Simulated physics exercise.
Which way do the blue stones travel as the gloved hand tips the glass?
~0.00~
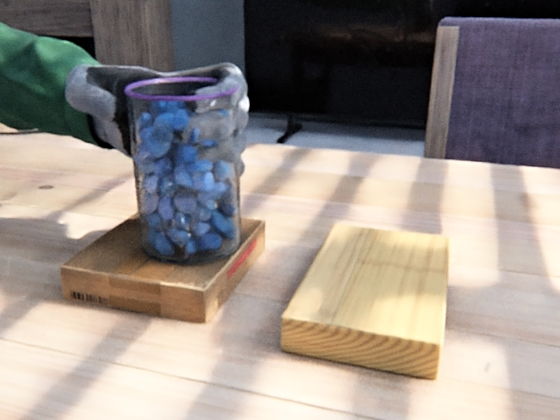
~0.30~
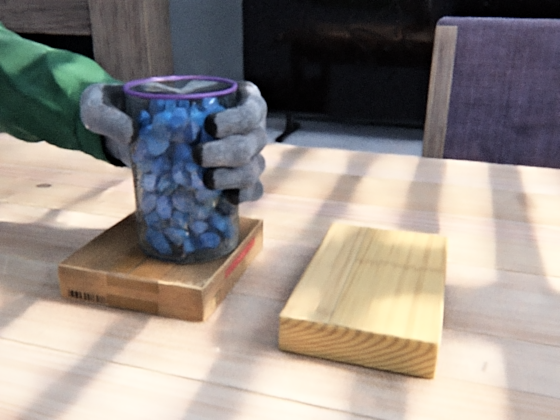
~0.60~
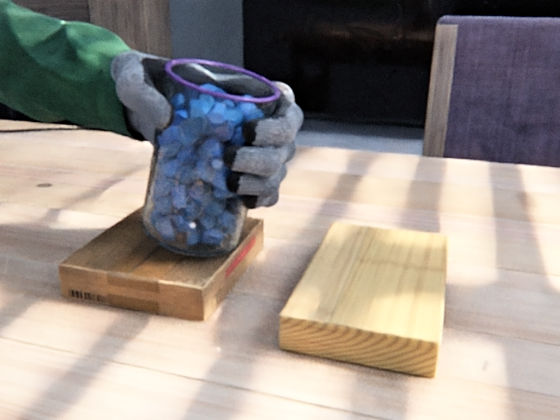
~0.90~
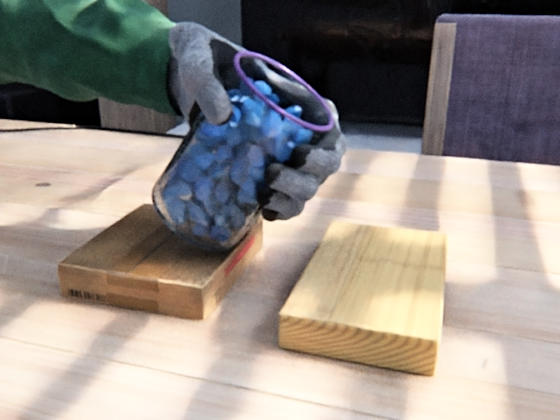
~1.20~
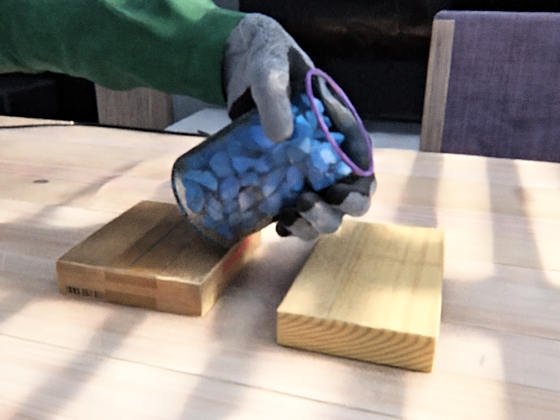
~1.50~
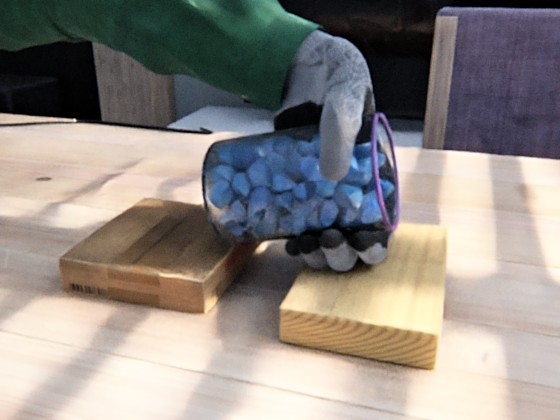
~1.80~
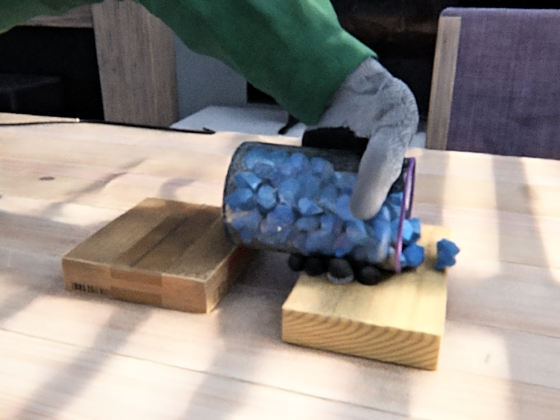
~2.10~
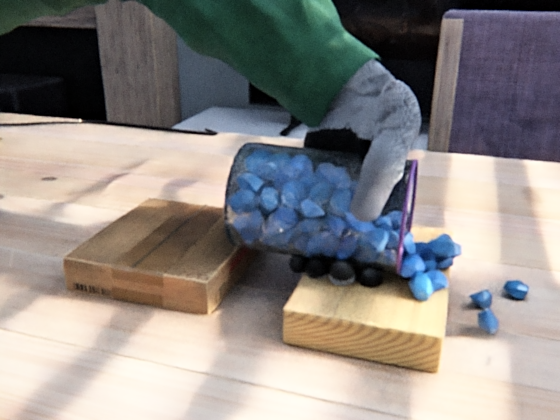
The blue stones move to the right, and a few spill out past the rim on that side.
